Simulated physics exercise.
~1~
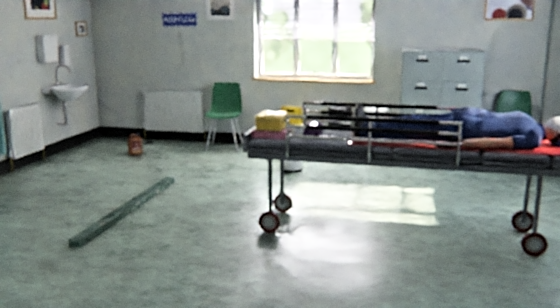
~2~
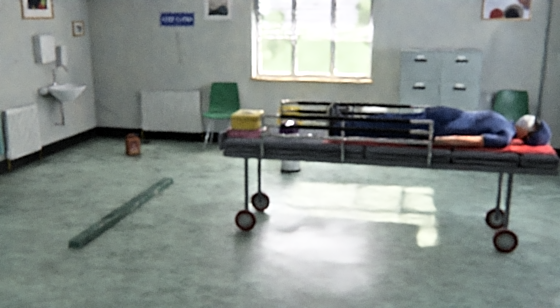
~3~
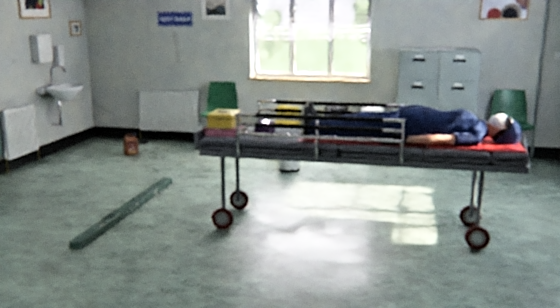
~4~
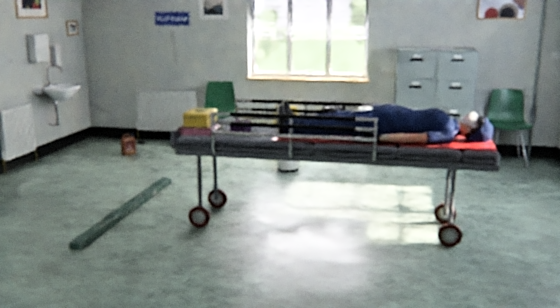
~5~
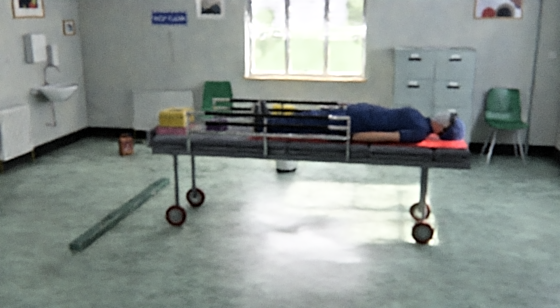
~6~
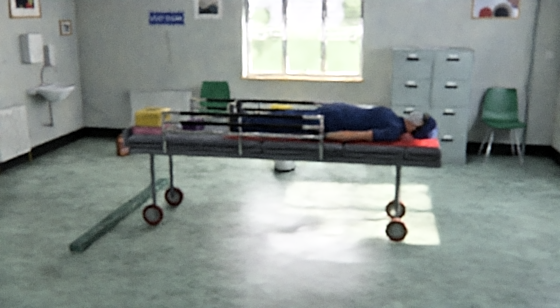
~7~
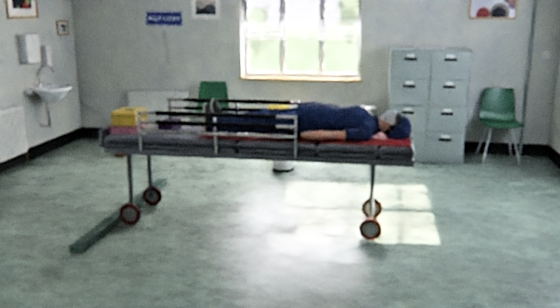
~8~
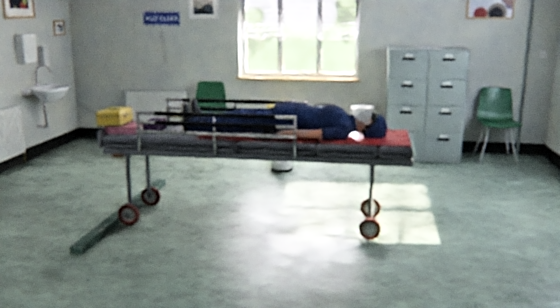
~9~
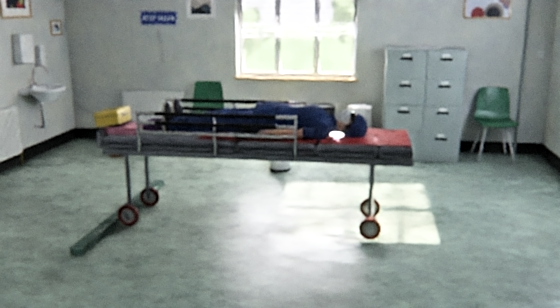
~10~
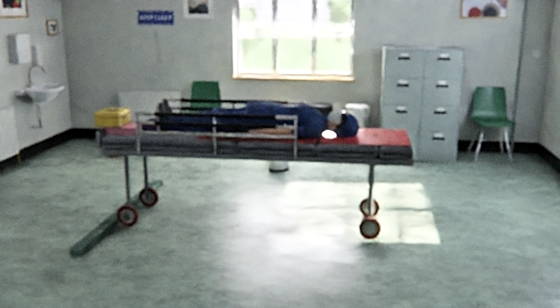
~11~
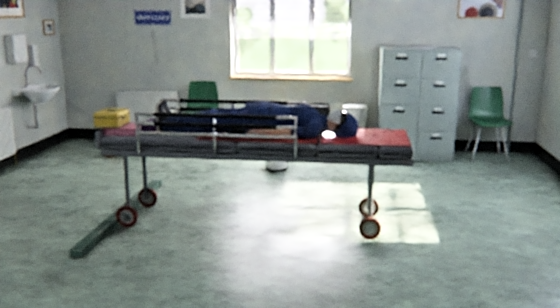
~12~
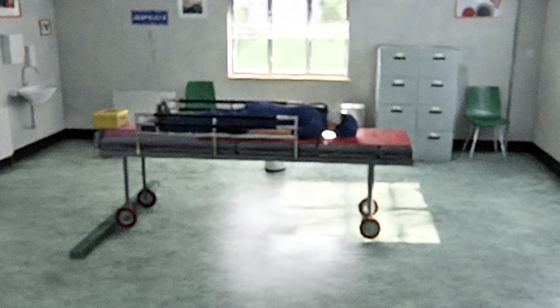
At the start, a person in dark blue lies on a long wheeled gurney at the right of a pale room, head to the right, with a yellow case and other loose kit near the foot end. The gurney rolls steadily left across the green floor towards a long, low green bar. Its left wheels reach the bar and it stops abruptly. The person keeps sliding left along the red padding, then slows and comes to rest short of the foot end. The yellow case and the other kit stay on, and everything lies still.
